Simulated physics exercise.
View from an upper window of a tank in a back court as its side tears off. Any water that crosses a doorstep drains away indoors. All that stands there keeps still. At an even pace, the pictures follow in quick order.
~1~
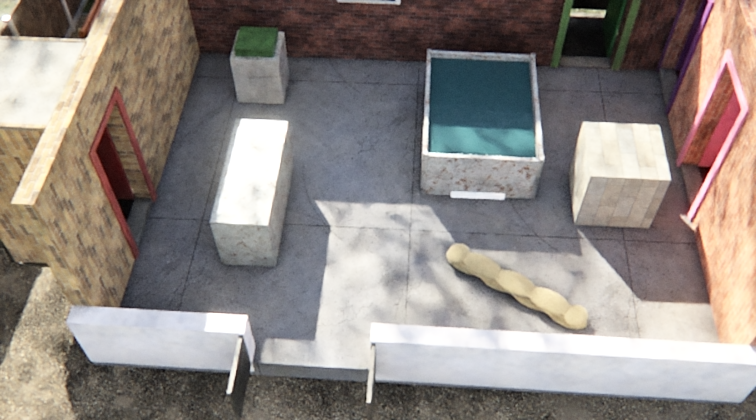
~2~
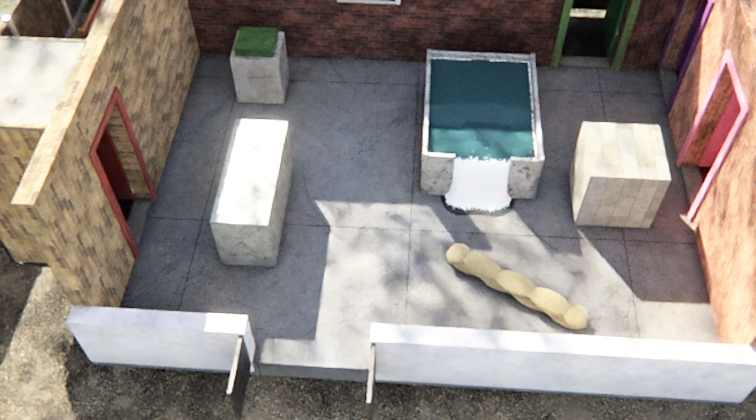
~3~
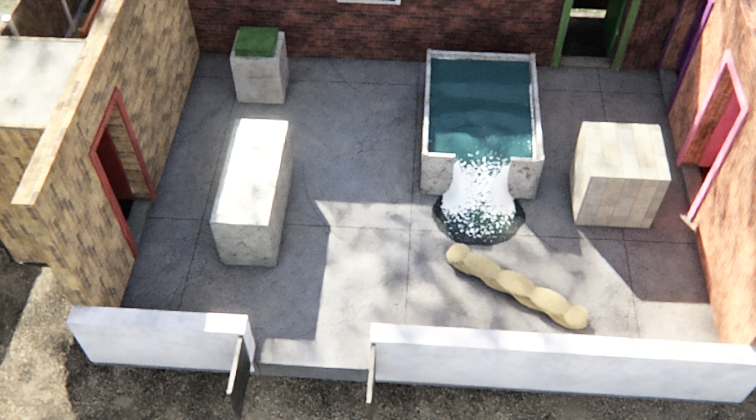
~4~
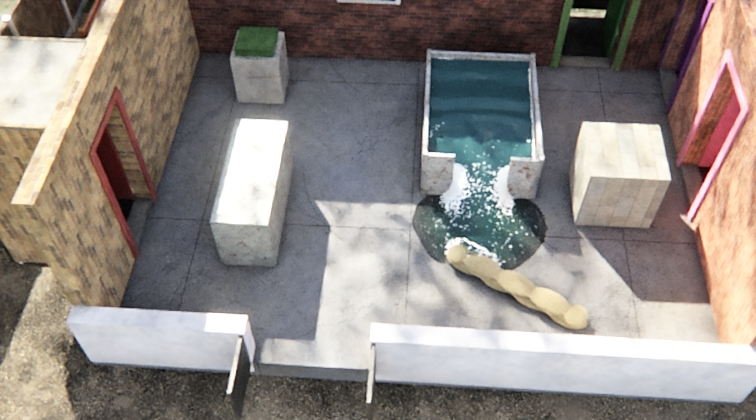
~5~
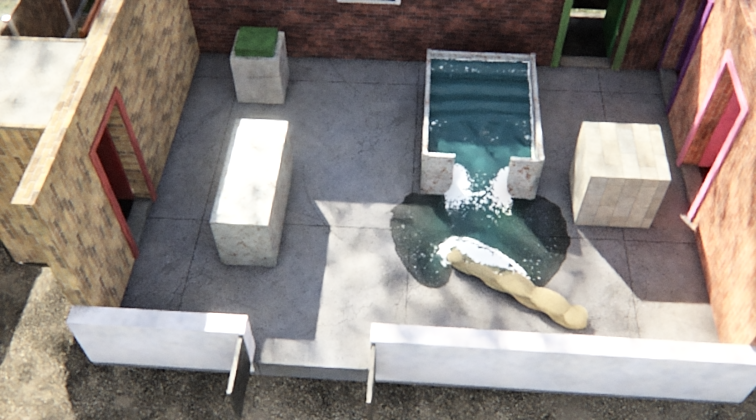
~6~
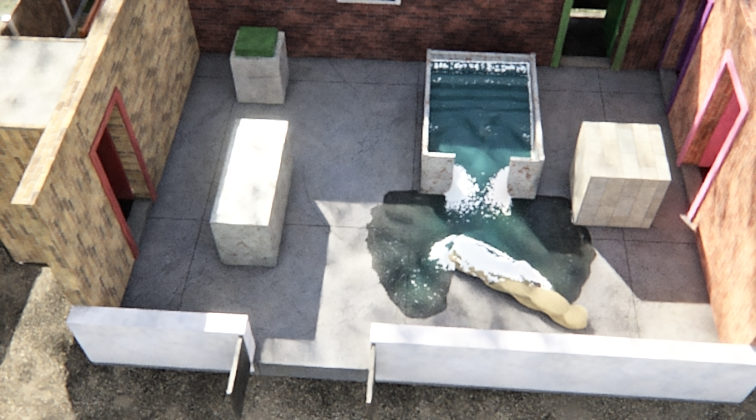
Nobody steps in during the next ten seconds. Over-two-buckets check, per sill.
Pink door: Within two, purple door: Within two, green door: Over, red door: Within two.
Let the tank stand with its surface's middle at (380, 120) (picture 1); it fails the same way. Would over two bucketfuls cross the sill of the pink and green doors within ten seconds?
Result - pink: Short of the limit; green: Short of the limit.
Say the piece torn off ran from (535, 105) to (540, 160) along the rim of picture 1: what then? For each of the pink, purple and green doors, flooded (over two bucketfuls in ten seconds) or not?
Going door by door: The pink door gets too much, the purple door gets too much, and the green door gets too much.
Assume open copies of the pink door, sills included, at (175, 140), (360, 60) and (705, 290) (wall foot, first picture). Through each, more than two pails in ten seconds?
As listed: Takes less, lets less in, floods.
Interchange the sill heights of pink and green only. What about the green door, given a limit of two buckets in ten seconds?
Green: Below the limit.
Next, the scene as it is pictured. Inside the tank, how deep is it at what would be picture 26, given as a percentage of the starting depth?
I'd put it close to 42 percent.
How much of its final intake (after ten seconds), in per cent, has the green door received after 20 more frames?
The figure is near 0 per cent.
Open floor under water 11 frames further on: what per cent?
It works out to about 35 in a hundred.
A moment on, water covers 30 % of the floor; the pink door not reached, the purple door not reached, the green door not reached, the red door not reached.
Next, water covers 35 % of the floor; the pink door not reached, the purple door not reached, the green door not reached, the red door not reached.
Then, water covers 40 % of the floor; the pink door wet at the sill, nothing in, the purple door not reached, the green door not reached, the red door wet at the sill, nothing in.
Later, water covers 65 % of the floor; the pink door wet at the sill, nothing in, the purple door under two buckets in, the green door under two buckets in, the red door wet at the sill, nothing in.
In the end, water covers 90 % of the floor; the pink door wet at the sill, nothing in, the purple door under two buckets in, the green door over two buckets in, the red door wet at the sill, nothing in.
